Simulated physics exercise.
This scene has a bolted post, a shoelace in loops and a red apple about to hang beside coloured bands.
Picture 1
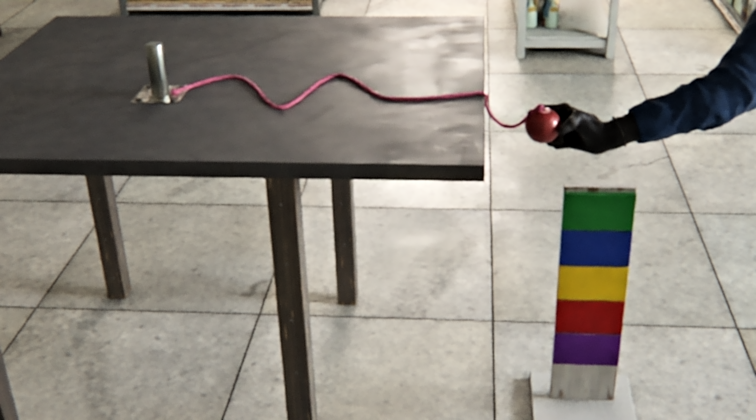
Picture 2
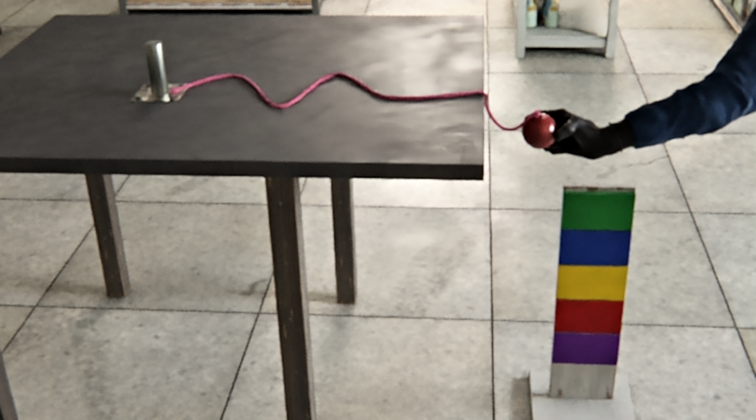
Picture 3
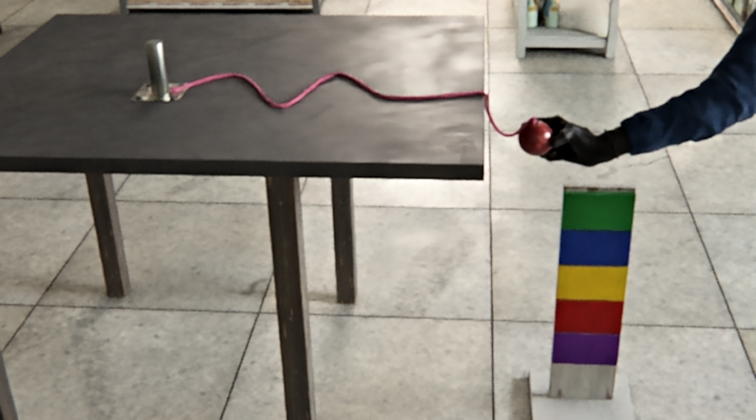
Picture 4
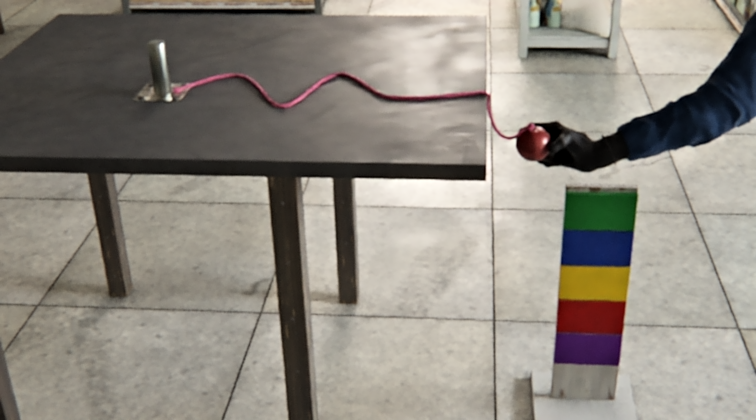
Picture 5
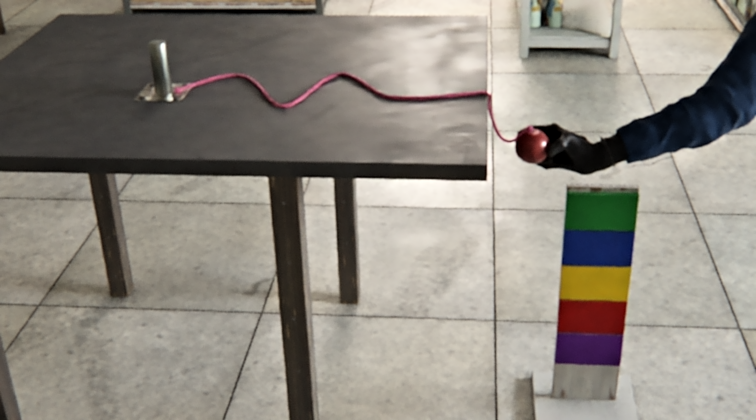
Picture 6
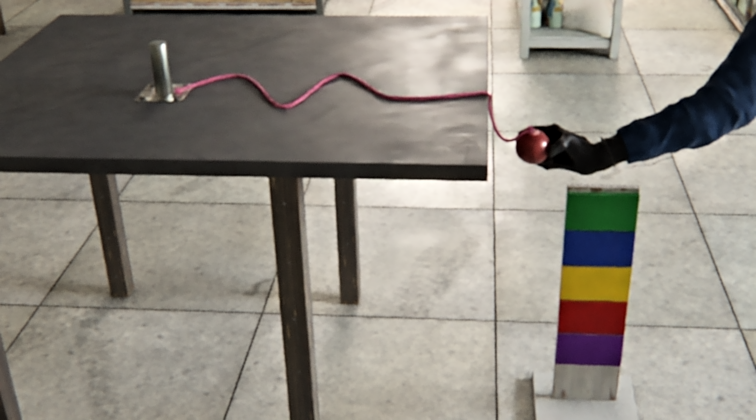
A red apple tied to a reddish shoelace, held in a black-gloved hand at the right, lowers slightly and shifts a little left beside the dark table's edge. The lace stays in loose curves across the tabletop from a metal post, and then the hand and apple stay nearly still above a post with coloured bands.
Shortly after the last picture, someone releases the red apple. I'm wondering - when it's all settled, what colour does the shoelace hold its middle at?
It's at red.
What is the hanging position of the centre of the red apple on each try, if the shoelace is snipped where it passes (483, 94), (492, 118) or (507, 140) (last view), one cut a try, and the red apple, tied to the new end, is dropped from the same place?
About (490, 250), (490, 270) and (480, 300).
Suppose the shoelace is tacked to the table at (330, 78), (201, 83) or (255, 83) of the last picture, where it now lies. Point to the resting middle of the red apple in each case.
Going try by try, I'd put it close to (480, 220), then (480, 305), and finally (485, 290).
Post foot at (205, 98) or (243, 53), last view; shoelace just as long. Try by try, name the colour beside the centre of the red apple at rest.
Purple; purple.
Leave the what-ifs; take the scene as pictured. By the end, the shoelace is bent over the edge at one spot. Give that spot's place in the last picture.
It is around (362, 82).
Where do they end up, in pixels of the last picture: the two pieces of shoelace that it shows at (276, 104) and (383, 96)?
First point (346, 92), second point (487, 143).
A little later, apple near (454, 310); level with red.
Next, apple near (500, 312); level with red.
When it is over, apple near (478, 318); level with red. The shoelace holds its middle at red.
